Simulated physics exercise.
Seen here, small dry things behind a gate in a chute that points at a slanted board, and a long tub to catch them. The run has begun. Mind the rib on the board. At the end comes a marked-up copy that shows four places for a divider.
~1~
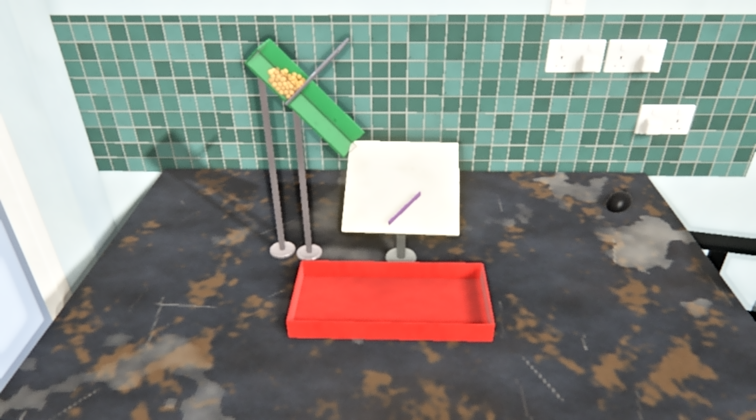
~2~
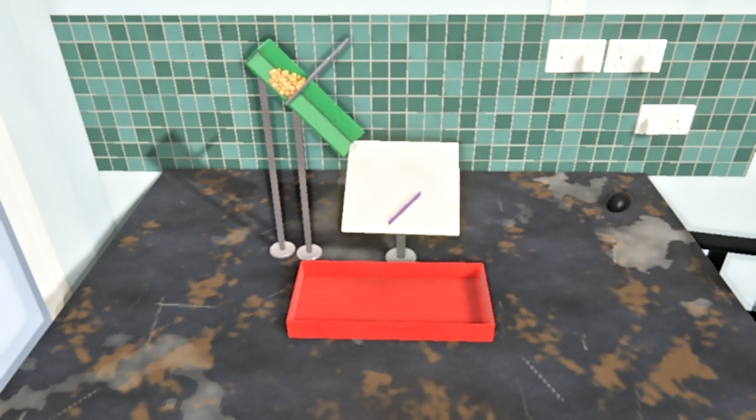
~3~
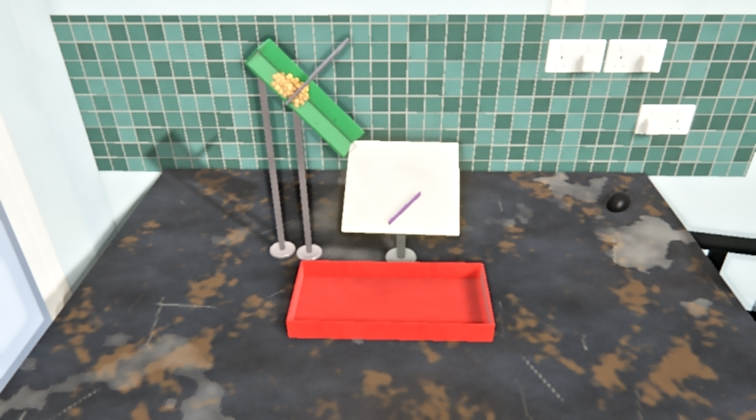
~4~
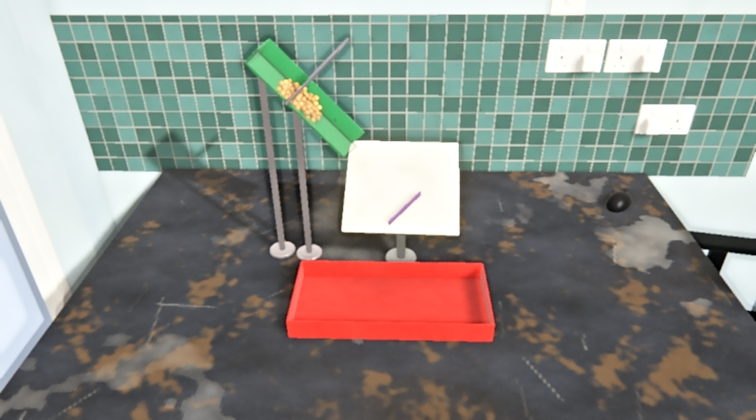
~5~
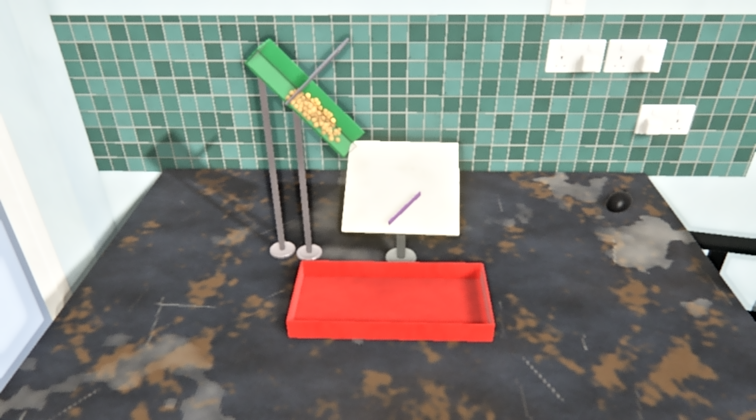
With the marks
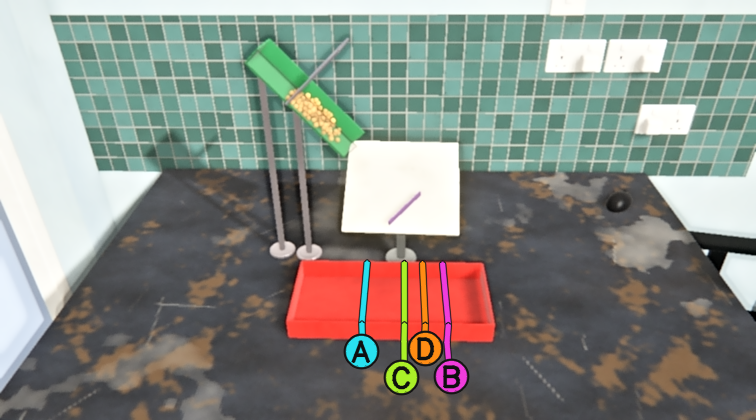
Small tan beads slide down a sloping green chute above a white board and red tub.
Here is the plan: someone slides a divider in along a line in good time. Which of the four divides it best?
A works best here.
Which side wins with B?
More lands on the left.
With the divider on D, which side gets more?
More lands on the left.
On the marked copy, line A crosses the front rim at (361, 322); line B crosses the front rim at (448, 324); line C crosses the front rim at (404, 323); line D crosses the front rim at (425, 324).
With A, of what is caught, about two thirds on the left of the divider, about a third on the right.
With B, of what is caught, all on the left of the divider, none on the right.
With C, of what is caught, nearly all on the left of the divider, a small part on the right.
With D, of what is caught, nearly all on the left of the divider, a stray few on the right.
